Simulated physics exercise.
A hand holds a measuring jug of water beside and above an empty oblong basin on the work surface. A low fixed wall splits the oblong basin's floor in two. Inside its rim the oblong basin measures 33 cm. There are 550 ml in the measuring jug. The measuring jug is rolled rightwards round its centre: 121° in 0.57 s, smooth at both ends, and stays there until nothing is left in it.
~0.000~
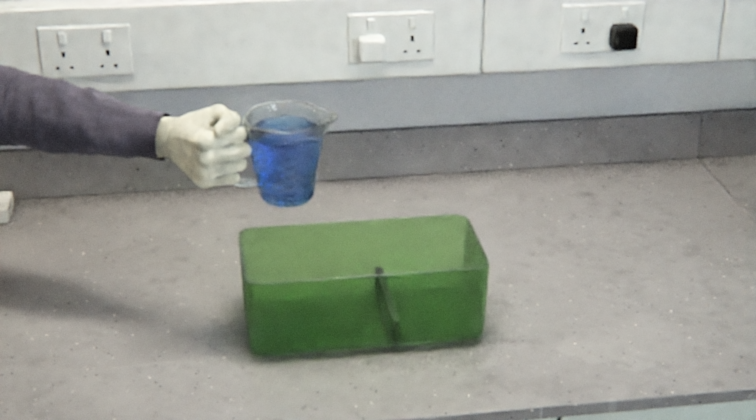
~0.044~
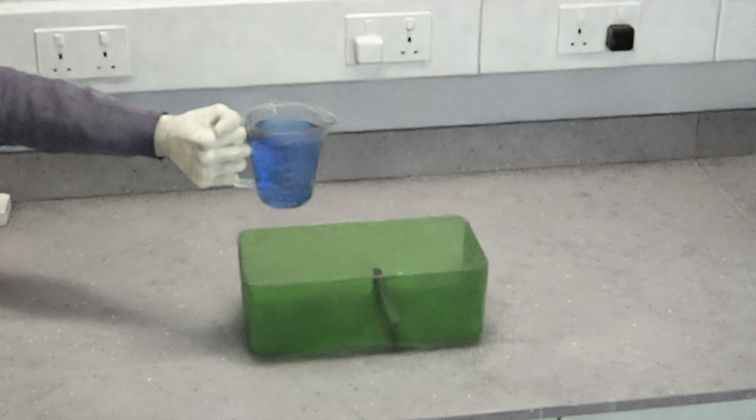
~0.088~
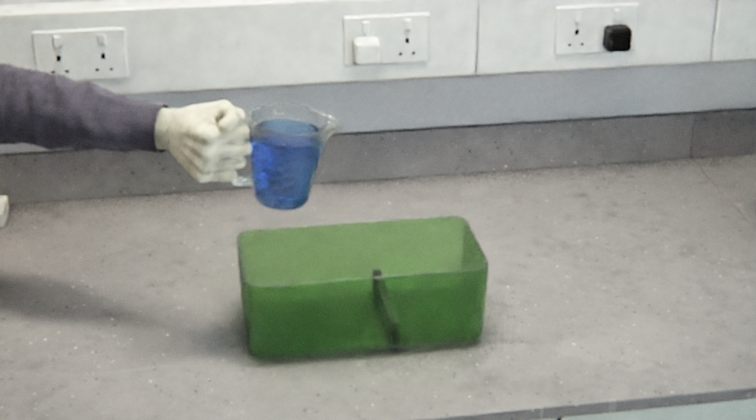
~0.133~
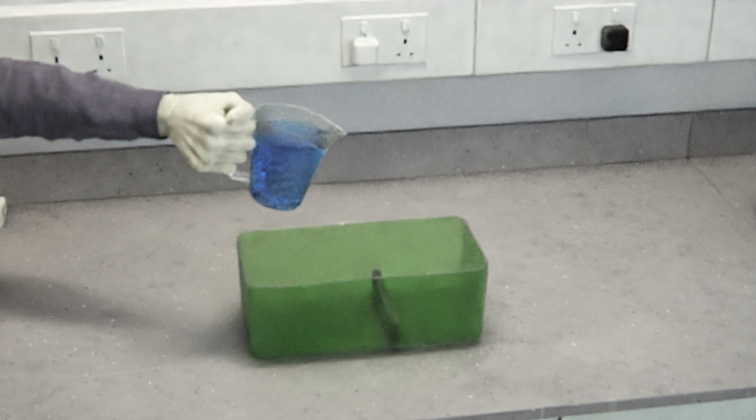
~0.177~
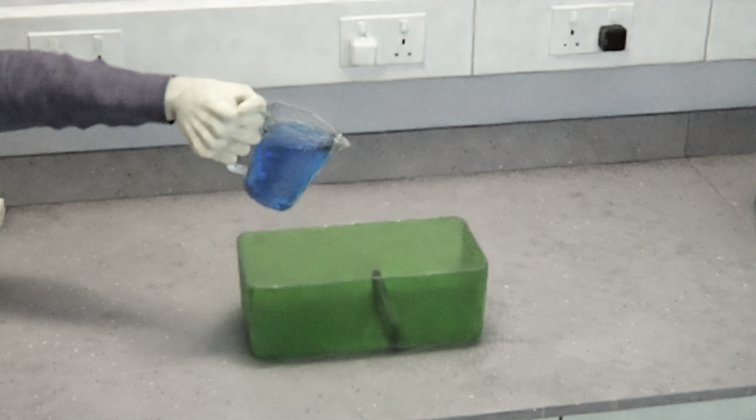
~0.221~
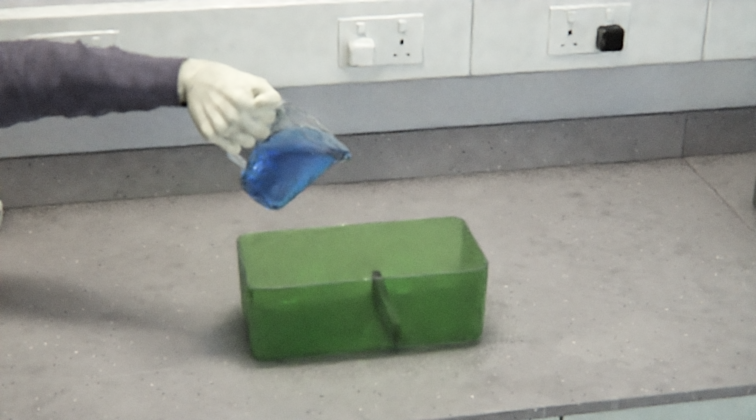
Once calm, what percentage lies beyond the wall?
The far part has some 28 per cent.
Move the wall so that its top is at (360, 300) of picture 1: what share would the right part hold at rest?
Then about 60 per cent.
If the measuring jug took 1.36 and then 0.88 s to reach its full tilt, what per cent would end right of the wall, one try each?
In turn about 50 and 35 per cent.
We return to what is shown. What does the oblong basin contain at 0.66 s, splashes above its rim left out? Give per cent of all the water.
About 92 per cent.
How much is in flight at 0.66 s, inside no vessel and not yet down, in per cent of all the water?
About 7 per cent.
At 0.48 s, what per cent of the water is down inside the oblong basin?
Some 40 per cent.
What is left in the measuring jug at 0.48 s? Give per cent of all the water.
Near 34 in a hundred.
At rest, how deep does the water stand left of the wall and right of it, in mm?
Some 12 mm on the left and 8 mm on the right.
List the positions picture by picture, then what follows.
It leans 0°; its right rim is at (338, 115); the water meets the walls at (248, 129) and (323, 125); the oblong basin's rim runs from (242, 257) to (478, 241); the wall's top is at (387, 294), in the first picture.
It leans 2°; its right rim is at (338, 118); the water meets the walls at (248, 130) and (323, 127), in the second picture.
It leans 7°; its right rim is at (341, 123); the water meets the walls at (252, 130) and (325, 130), in the third picture.
It leans 16°; its right rim is at (346, 132); the water meets the walls at (256, 130) and (330, 134), in the fourth picture.
It leans 27°; its right rim is at (350, 143); the water meets the walls at (259, 136) and (337, 138), in the fifth picture.
It leans 40°; its right rim is at (351, 158); the water meets the walls at (254, 151) and (346, 149); 1 per cent is over the edge, in the sixth picture.
By 0.48 s the tilt is 113° and 33 per cent is still to pour, 19 is left of the wall and 20 right of it.
By 0.66 s the tilt is 121° and 1 per cent is still to pour, 70 is left of the wall and 22 right of it.
By 0.86 s the tilt is 121° and 0 per cent is still to pour, 68 is left of the wall and 27 right of it.
By 1.07 s the tilt is 121° and 0 per cent is still to pour, 68 is left of the wall and 27 right of it.
At rest 68 per cent lies left of the wall, 28 right of it and 4 outside.
